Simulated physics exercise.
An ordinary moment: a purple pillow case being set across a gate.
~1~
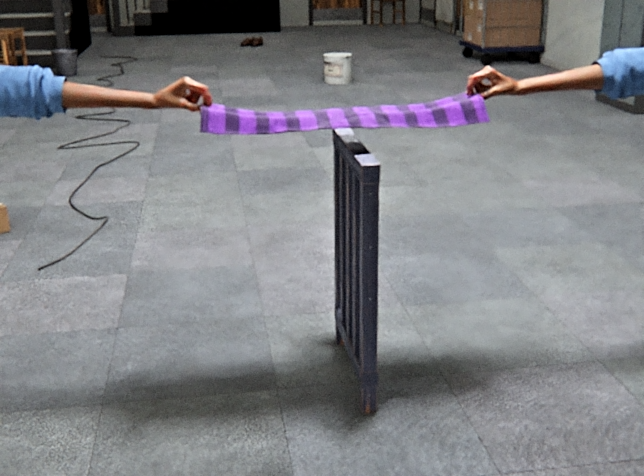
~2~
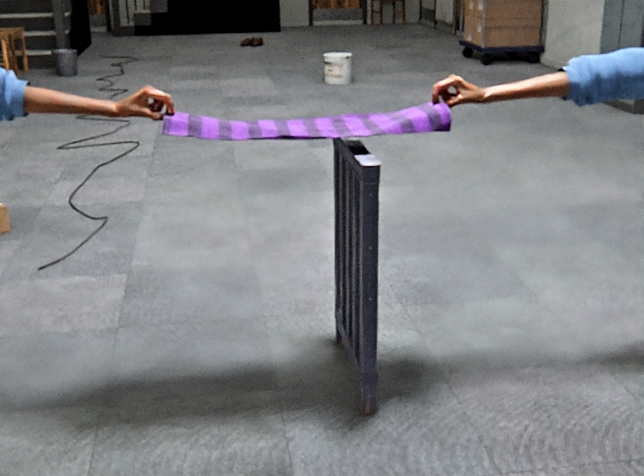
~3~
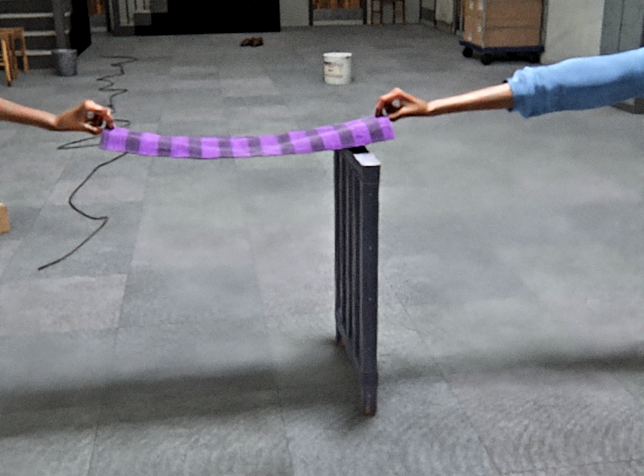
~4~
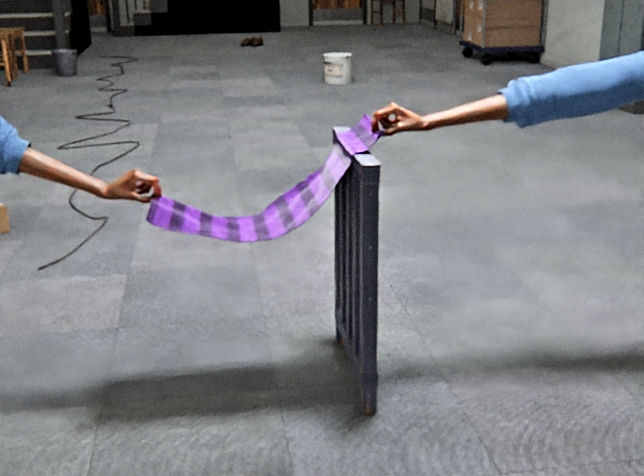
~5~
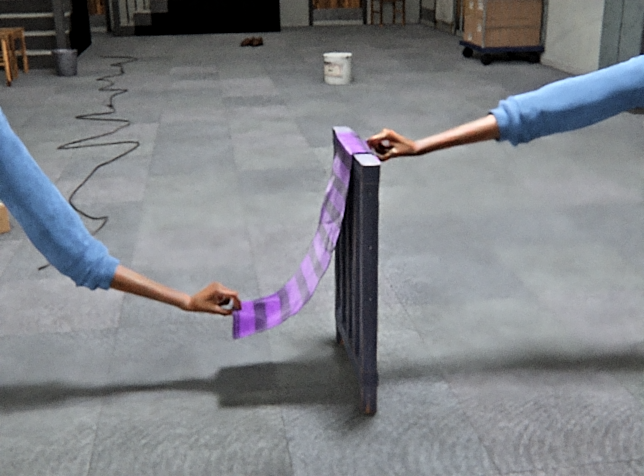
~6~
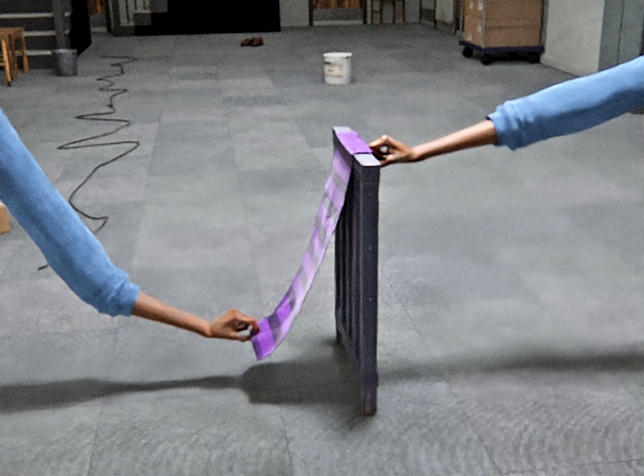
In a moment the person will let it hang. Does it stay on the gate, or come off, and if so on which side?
I reckon it will give way to the left.
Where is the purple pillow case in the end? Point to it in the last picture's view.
(319, 375), or nearly so.
Then, 0.30 s later than the last view, pillow case clear of the top and falling near (319, 286).
Then, 0.54 s later than the last view, pillow case in a heap on the floor near (319, 373).
Finally, pillow case in a heap on the floor near (319, 375). The purple pillow case falls on the left side.
